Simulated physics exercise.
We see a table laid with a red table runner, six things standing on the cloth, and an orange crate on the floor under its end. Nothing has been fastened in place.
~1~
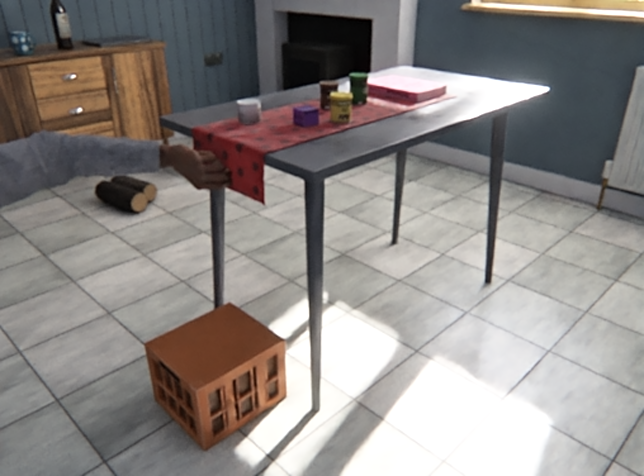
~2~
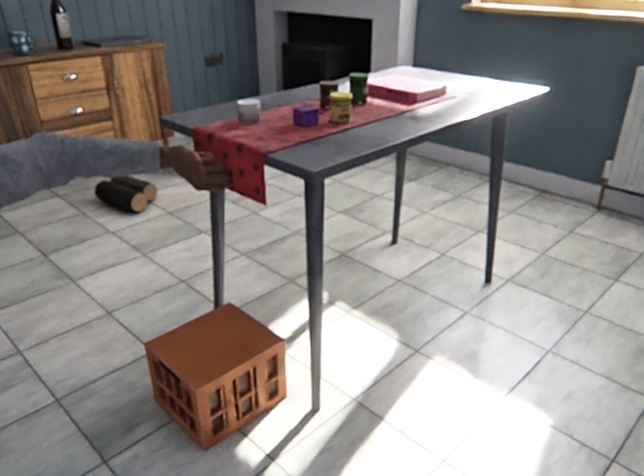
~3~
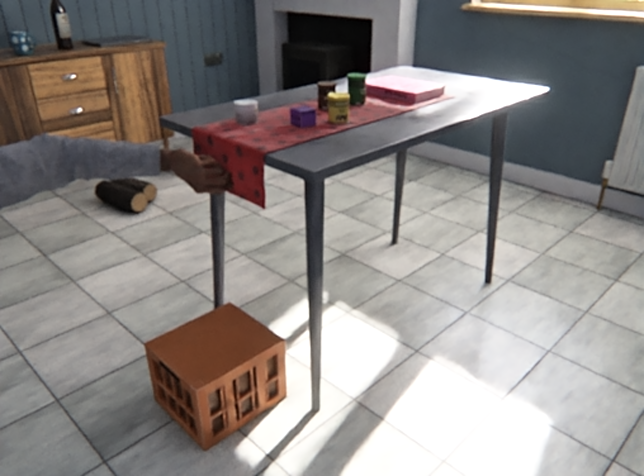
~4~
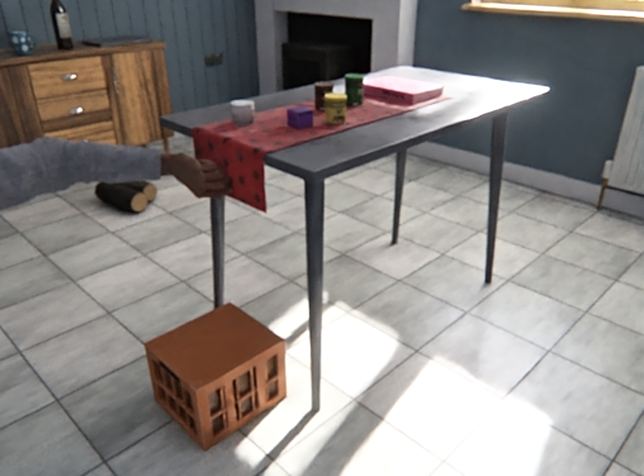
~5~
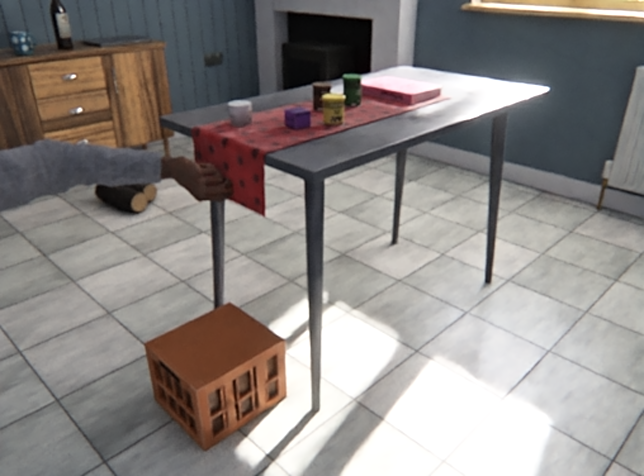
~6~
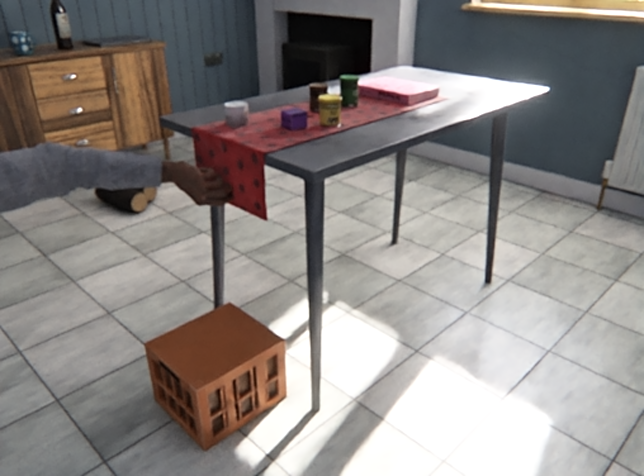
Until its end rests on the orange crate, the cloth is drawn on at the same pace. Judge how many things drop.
Dropped things in total: Four.
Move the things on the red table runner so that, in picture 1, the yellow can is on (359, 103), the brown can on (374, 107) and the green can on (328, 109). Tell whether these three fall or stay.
Looking at each one, the yellow can remains in position, the brown can remains in position and the green can drops away.
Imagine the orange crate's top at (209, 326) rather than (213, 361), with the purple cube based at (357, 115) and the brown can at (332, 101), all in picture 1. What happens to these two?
So the purple cube stays there, and the brown can stays there.
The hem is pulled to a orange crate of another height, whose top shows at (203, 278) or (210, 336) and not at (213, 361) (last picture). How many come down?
Counts: 1 / 3.
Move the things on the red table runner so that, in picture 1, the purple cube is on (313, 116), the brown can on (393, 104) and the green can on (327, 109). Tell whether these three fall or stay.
So, the purple cube ends up down, the brown can makes it through, the green can ends up down.
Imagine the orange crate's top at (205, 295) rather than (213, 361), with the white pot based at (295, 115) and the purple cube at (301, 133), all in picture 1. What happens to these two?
The white pot? Safe. The purple cube? Lost.
Soon after, hem near (233, 264); white pot gone.
Then, hem near (235, 299); white pot, purple cube and yellow can gone.
At rest, hem on the crate; white pot, purple cube, yellow can and brown can gone. It carries off four.
